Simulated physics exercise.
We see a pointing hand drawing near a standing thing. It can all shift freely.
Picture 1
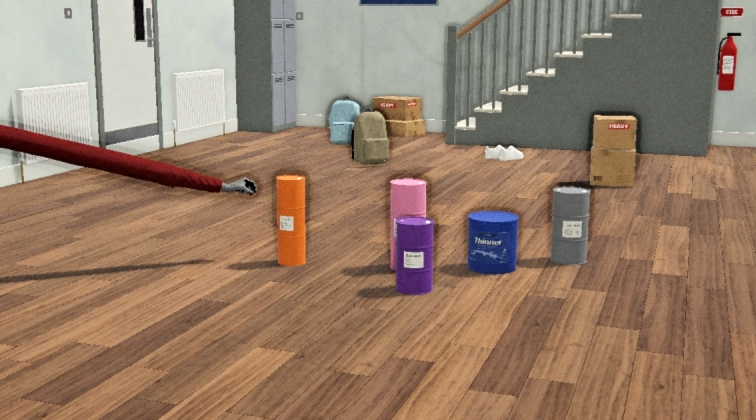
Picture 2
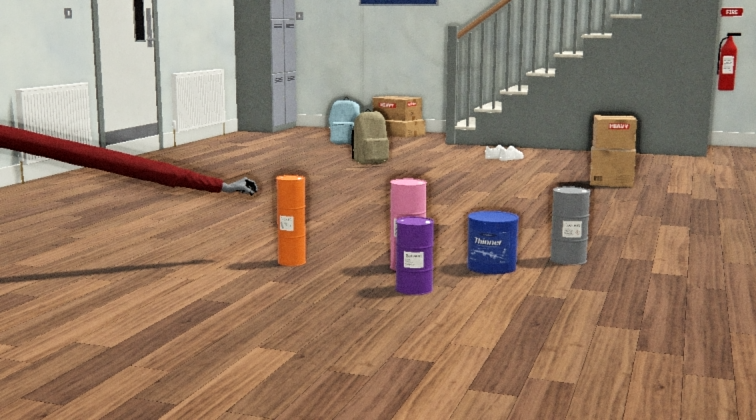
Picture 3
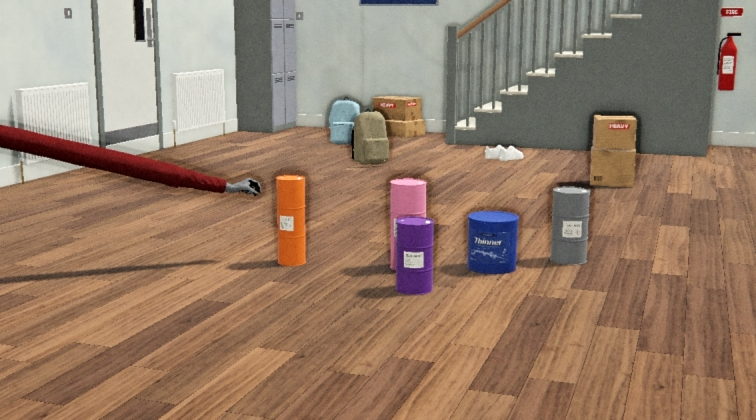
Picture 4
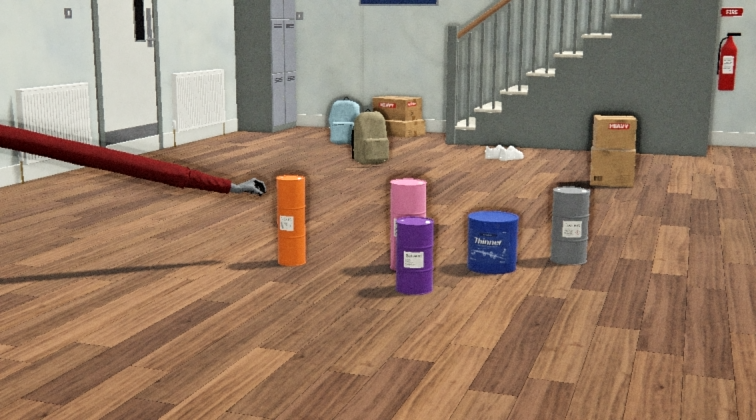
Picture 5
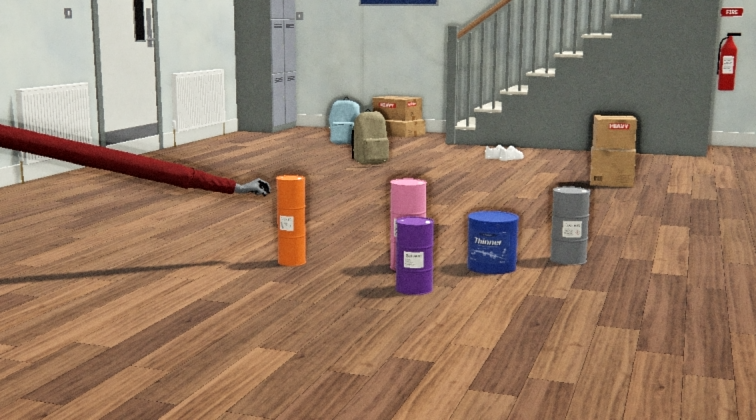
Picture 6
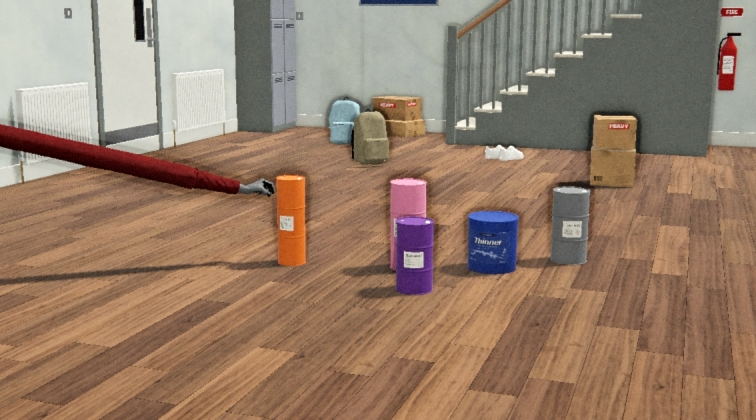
In a hallway, a red arm with a pointing hand moves slightly right toward an orange canister.
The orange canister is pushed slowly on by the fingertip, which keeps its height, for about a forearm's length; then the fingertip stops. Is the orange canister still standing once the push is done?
It is upset.
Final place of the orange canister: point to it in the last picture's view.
Near pixel (317, 271).
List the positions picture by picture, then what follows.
In the first picture, orange canister (291, 220).
In the second picture, orange canister (291, 220).
In the third picture, orange canister (291, 220).
In the fourth picture, orange canister (291, 220).
In the fifth picture, orange canister (291, 220).
In the sixth picture, orange canister (291, 220).
Then, 1.00 s later than the last frame, orange canister tilted by 59° near (333, 233).
Then, 1.40 s later than the last frame, orange canister on its side near (334, 260).
When it is over, lying over on the floor, orange canister. End places, in pixels of the last picture, orange canister near (317, 271).
